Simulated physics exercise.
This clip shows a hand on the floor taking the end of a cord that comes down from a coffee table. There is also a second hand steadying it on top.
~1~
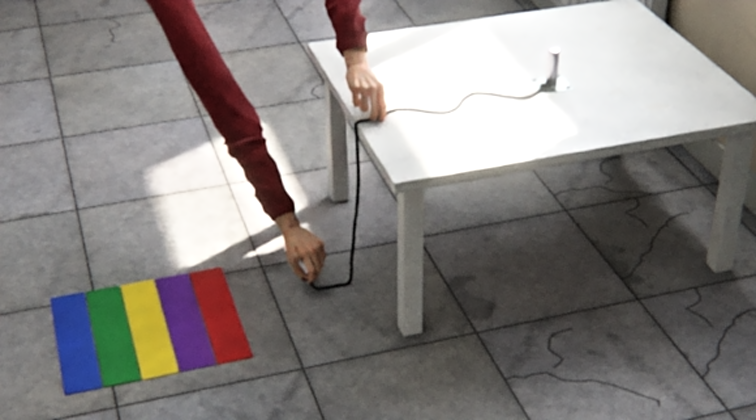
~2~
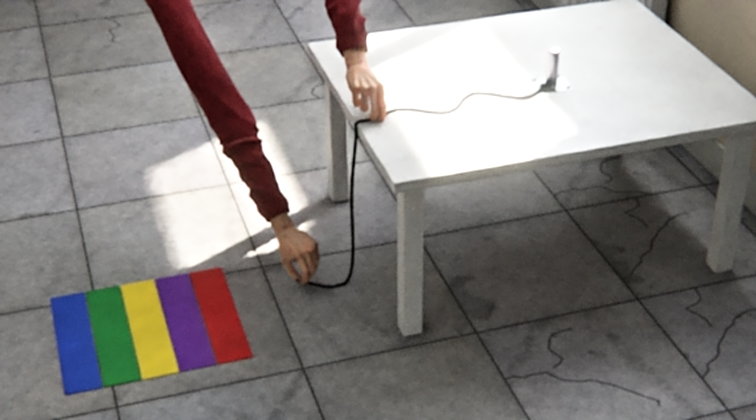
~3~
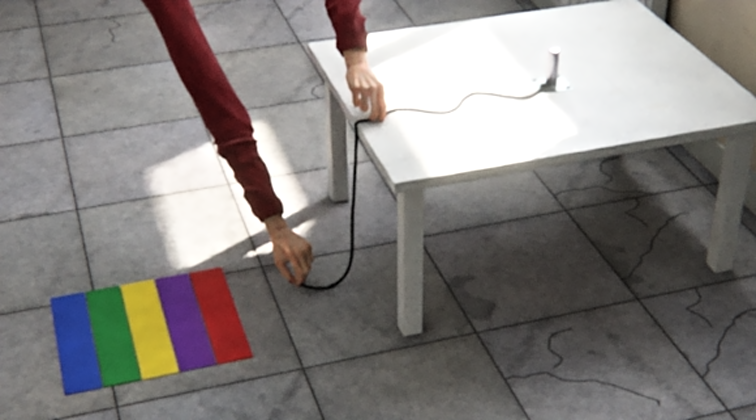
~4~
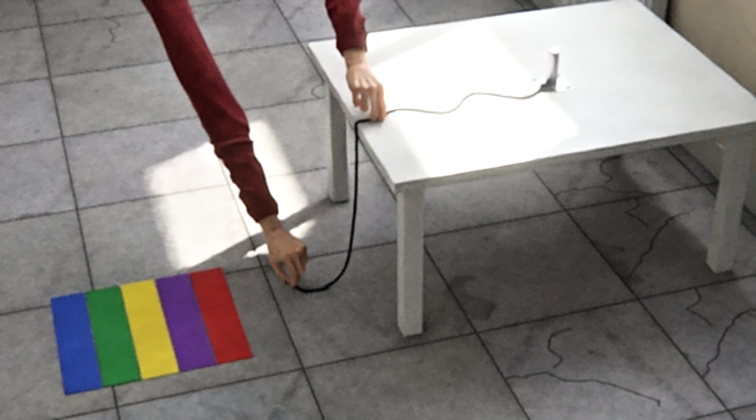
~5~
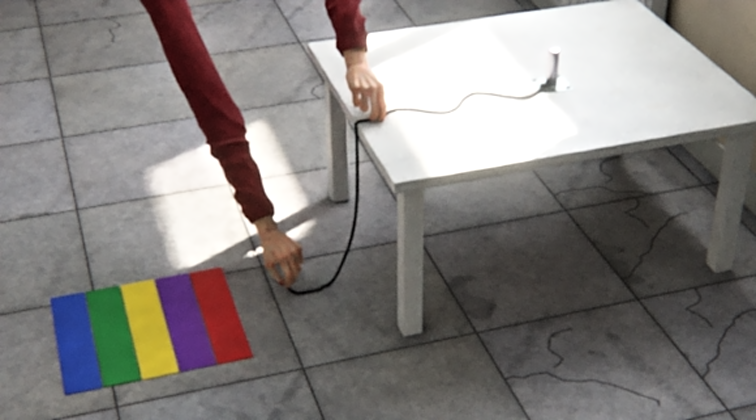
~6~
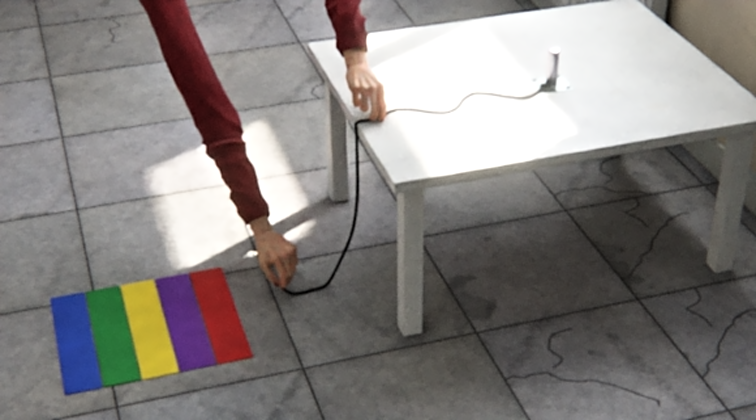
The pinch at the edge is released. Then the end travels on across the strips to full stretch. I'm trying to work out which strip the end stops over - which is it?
It stops over the yellow one.
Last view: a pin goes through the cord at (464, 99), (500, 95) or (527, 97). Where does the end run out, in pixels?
The three spots are (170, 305), (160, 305) and (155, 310), in that order.
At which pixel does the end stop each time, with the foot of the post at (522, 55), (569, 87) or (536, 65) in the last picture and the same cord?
It works out at around (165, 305), (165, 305) and (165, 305) for the three tries.
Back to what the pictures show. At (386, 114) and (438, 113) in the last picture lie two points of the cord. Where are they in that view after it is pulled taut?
You'll find the first mark at (358, 124) and the second mark at (409, 112).
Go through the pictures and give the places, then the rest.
End (308, 280); red (230, 343); purple (193, 350); yellow (156, 358); green (119, 365); blue (80, 373), in the first frame.
End (302, 281); cord through (527, 97) (461, 103) (399, 110) (355, 148) (352, 212) (350, 276), in the second frame.
End (295, 282), in the third frame.
End (291, 283); cord through (527, 97) (461, 103) (399, 110) (356, 148) (354, 212) (340, 276), in the fourth frame.
End (285, 284), in the fifth frame.
End (280, 285); cord through (527, 97) (461, 103) (399, 110) (357, 147) (356, 212) (333, 275), in the sixth frame.
Soon after, end near (221, 296); over red.
Then, end near (174, 305); over purple.
At full stretch, end near (147, 310); over yellow. It gets as far as the yellow strip.
